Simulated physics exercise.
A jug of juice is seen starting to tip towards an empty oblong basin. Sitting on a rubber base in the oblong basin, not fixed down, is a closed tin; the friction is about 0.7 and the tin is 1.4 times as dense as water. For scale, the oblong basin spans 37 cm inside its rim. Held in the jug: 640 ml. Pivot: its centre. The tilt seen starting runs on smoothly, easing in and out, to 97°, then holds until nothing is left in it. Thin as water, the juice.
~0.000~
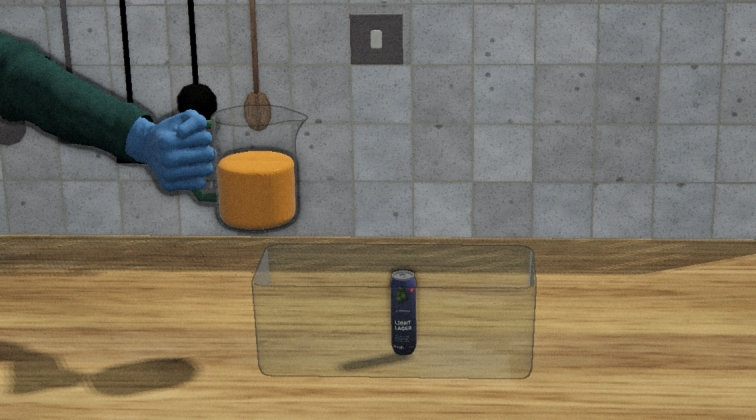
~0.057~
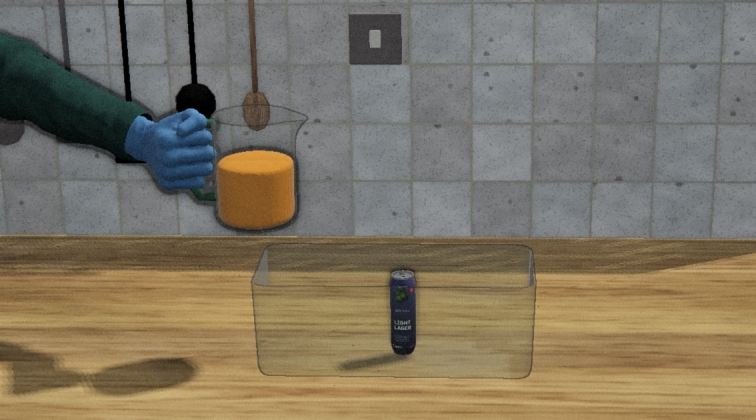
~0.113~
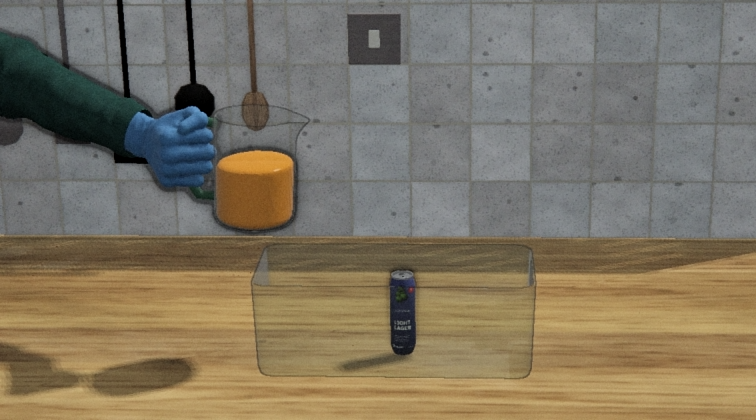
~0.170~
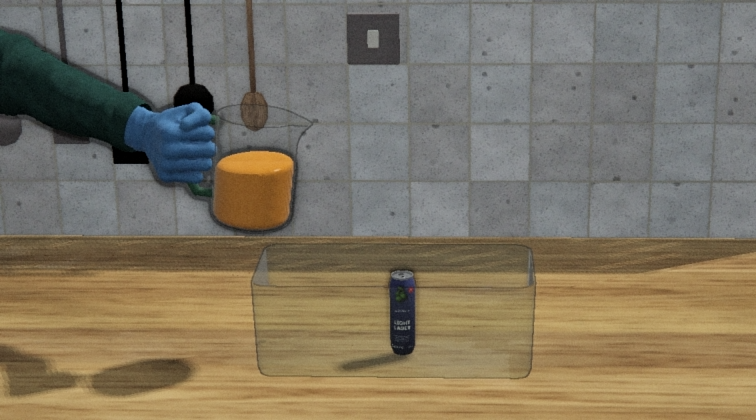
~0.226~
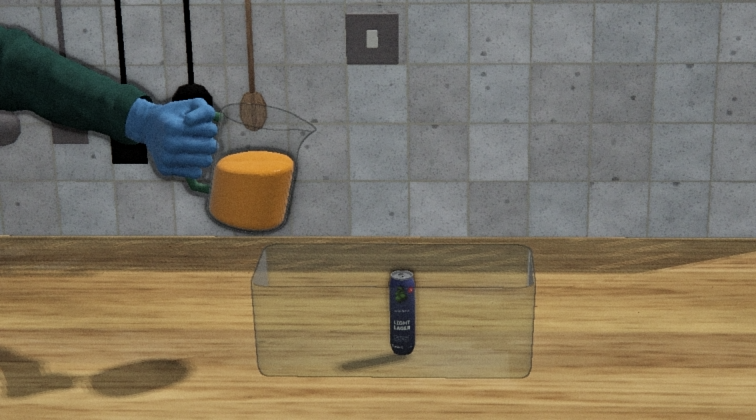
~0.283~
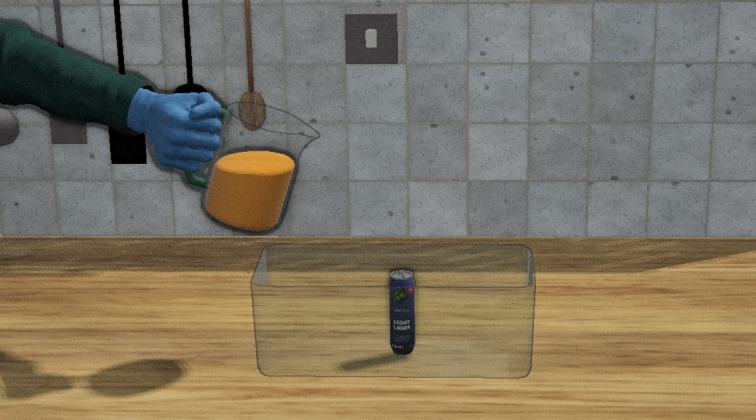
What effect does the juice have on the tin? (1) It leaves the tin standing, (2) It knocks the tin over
Option 1: It leaves the tin standing.
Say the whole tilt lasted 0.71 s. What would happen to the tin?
Then the tin does not tip.
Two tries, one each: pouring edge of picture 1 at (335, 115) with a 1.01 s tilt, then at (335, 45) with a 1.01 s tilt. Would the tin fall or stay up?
The tin overturns the first time and stays vertical the second time.
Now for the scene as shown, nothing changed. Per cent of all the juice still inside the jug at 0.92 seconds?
About 50 percent.
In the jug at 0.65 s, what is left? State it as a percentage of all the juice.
Roughly 96 %.
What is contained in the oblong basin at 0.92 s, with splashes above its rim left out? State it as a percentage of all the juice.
The share is close to 28 percent.
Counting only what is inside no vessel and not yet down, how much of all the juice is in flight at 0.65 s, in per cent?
I'd put it at about 3 percent.
Then, 0.65 s in, the tilt is 70° and 97 per cent is still to pour; the tin stands where it began.
Then, 0.92 s in, the tilt is 95° and 51 per cent is still to pour; the tin stands where it began.
Then, 1.20 s in, the tilt is 97° and 15 per cent is still to pour; the tin stands where it began.
Then, 1.51 s in, the tilt is 97° and 3 per cent is still to pour; the tin stands where it began.
Finally, the tin stands where it began.
